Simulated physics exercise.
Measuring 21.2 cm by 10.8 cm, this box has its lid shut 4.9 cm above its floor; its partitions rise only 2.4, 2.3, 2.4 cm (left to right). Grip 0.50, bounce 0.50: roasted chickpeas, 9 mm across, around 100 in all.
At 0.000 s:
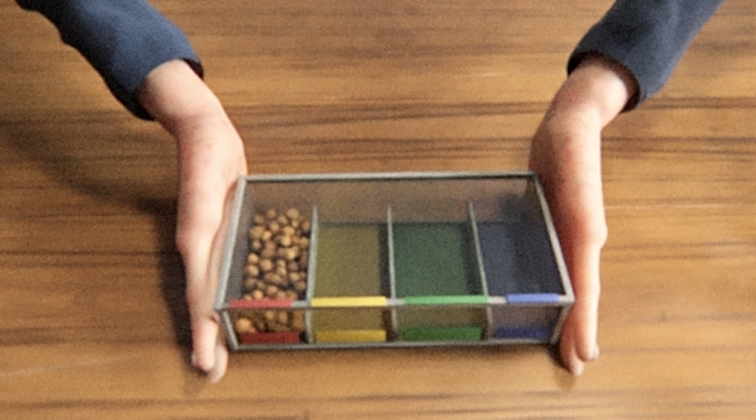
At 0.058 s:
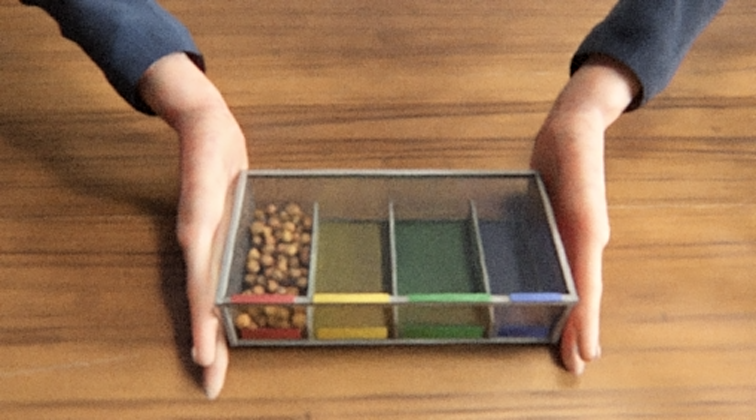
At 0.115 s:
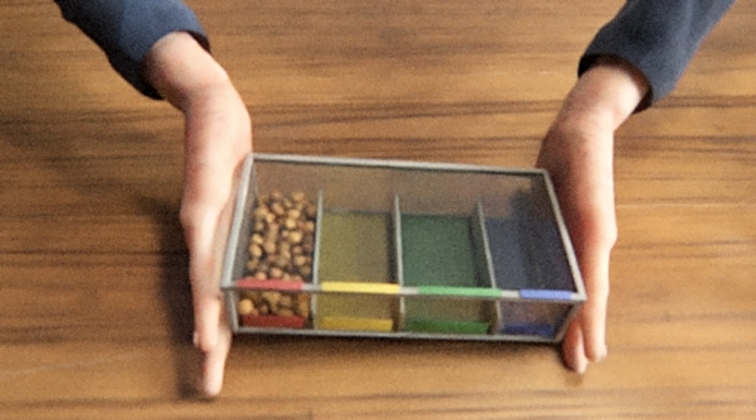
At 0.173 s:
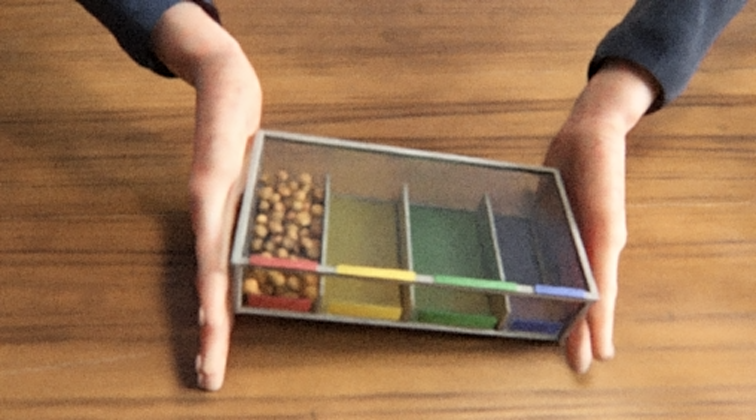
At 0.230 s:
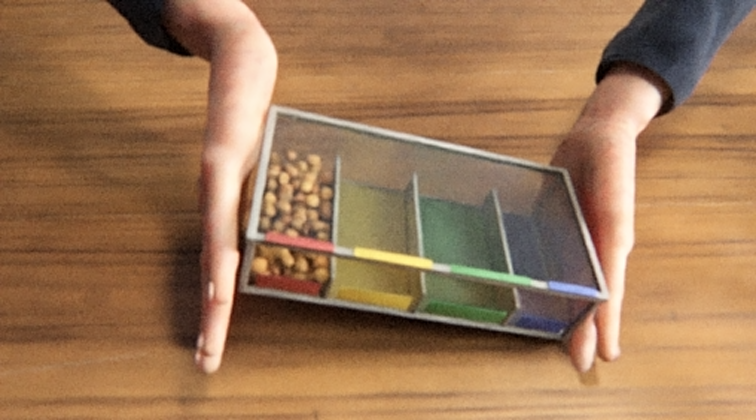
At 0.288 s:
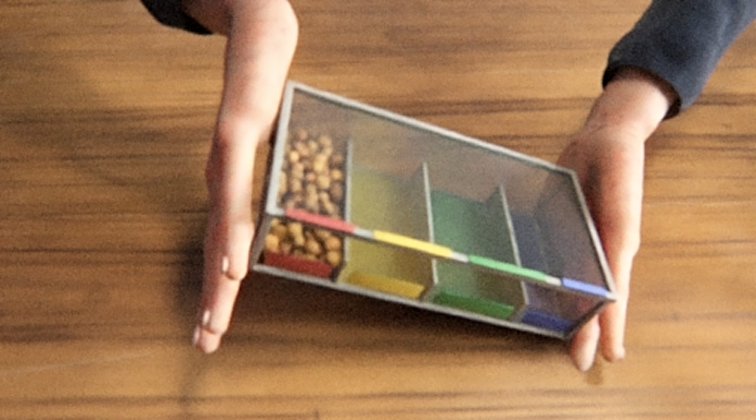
Two hands held a clear lidded box with roasted chickpeas in its red left section and the yellow, green and blue sections empty, then raised its left side so it slanted down toward the right.
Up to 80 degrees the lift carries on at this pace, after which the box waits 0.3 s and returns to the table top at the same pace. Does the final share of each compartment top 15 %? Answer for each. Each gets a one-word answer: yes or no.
My answers are red yes, blue yes, green no, yellow no.
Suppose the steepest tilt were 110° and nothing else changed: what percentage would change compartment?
Near 100 in a hundred, I think.
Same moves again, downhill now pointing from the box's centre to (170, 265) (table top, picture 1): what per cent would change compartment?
The share comes to about 0 in a hundred.
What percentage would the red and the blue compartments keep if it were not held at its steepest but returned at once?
In per cent: Red 45; blue 25.
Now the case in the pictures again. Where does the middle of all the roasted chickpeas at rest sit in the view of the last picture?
Near (316, 263).
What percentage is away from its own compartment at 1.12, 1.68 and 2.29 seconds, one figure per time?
In order: 40, then 45, then 45.
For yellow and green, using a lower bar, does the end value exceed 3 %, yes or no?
Yellow: False; green: True.
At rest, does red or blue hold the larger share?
Red comes out ahead.
After 1.12 s, tilt 80 degrees; red 60 %, blue 20 %, green 15 %, yellow 5 %.
After 1.68 s, tilt 40 degrees; red 55 %, blue 40 %, green 5 %.
After 2.29 s, tilt 0 degrees; red 55 %, blue 40 %, green 5 %.
By 2.6 s all is still; red 55 %, blue 40 %, green 5 %, yellow 0 %.
